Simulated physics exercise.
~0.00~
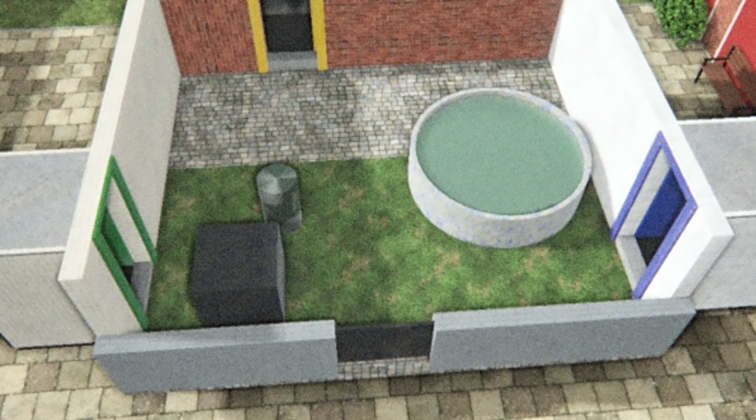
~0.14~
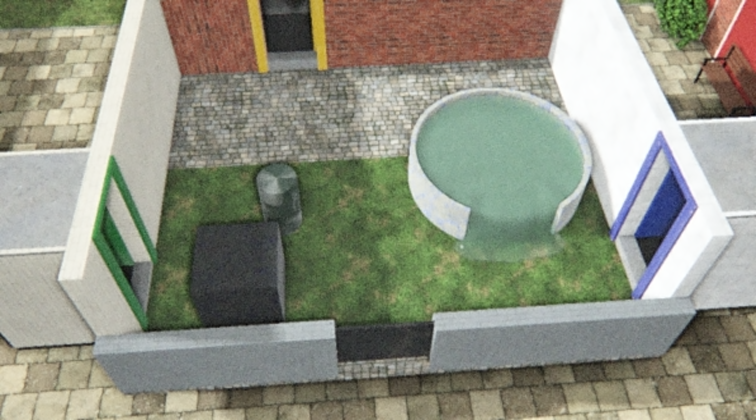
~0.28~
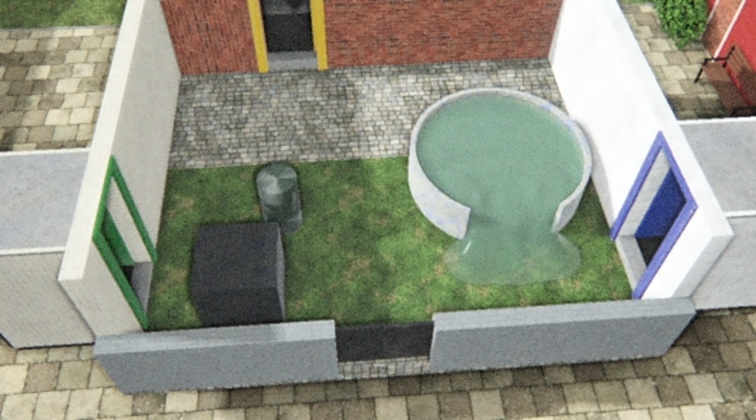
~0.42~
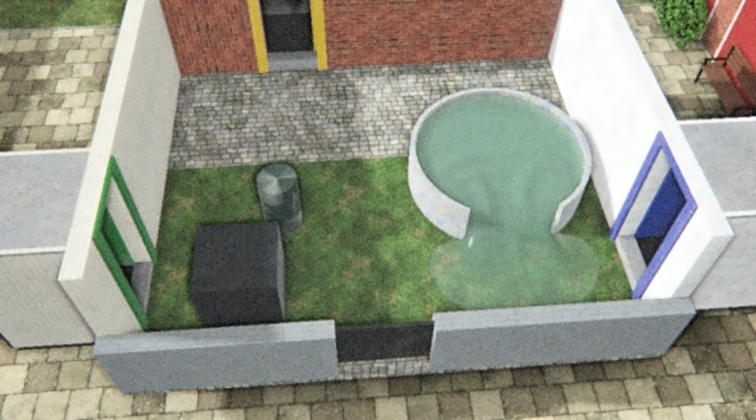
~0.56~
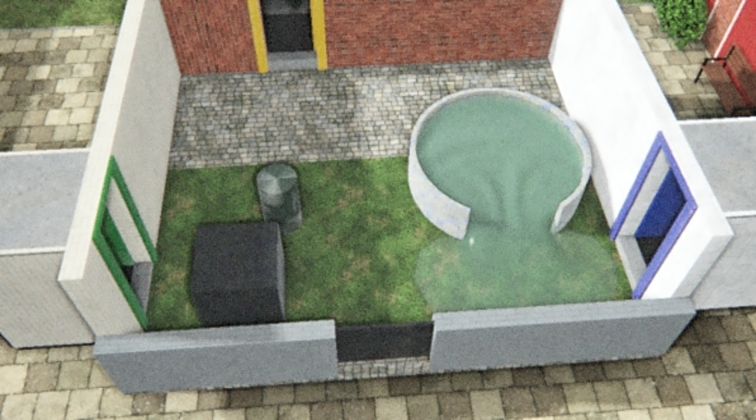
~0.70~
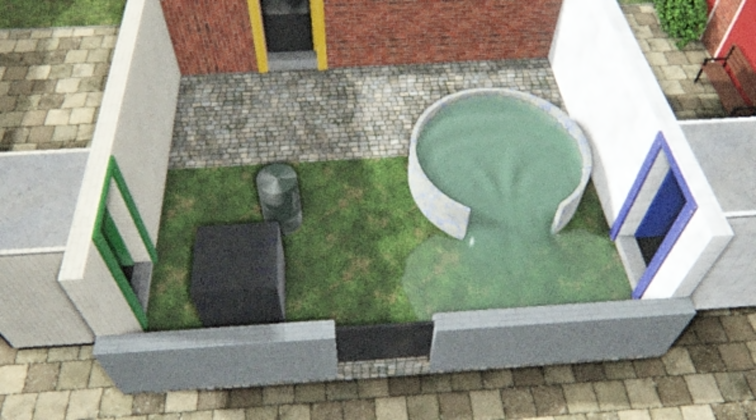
A round tank of green water losing part of its front wall, water pouring through the gap and spreading across the grass.
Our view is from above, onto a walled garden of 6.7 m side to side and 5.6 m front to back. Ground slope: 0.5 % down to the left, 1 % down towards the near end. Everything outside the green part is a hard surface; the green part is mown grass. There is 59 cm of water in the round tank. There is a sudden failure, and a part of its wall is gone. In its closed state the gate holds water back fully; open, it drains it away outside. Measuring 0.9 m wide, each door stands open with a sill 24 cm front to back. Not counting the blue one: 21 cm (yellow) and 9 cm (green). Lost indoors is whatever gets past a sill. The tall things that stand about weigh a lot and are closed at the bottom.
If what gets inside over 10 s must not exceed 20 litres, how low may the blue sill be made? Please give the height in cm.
Around 23 cm.
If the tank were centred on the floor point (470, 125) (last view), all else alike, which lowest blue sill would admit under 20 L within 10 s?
About 18 cm.
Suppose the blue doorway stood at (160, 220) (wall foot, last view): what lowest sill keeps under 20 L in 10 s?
You'd want it roughly 6.5 cm high.
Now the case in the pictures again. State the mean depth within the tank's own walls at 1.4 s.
The mean depth is roughly 42 cm.
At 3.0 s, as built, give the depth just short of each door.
Door by door in cm - yellow 0, green 0, blue 25.
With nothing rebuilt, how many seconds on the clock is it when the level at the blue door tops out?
Peak time: About 2.8 s.
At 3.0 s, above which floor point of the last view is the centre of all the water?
Around (491, 236).
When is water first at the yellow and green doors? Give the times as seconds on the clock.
Yellow at 7.5 s and green at 3.6 s.
After 1.4 s water covers 15 % of the floor, deepest (40 cm) near (523, 326); 8 cm at the blue door, 0 litres in over its 15 cm sill.
After 3.0 s water covers 35 % of the floor, deepest (34 cm) near (632, 330); 25 cm at the blue door, 35 litres in over its 15 cm sill.
After 10.0 s water covers 100 % of the floor, deepest (14 cm) near (140, 366); 10 cm at the blue door, 105 litres in over its 15 cm sill.
At the blue door as built, the water arrived by 0.7 s and peaked near 25 cm at 2.8 s.
Run again over the same 10 s with other heights there, 38 litres in over 20 cm, 5 litres over 27 cm. The limit of 20 litres is kept from about 23 cm up.
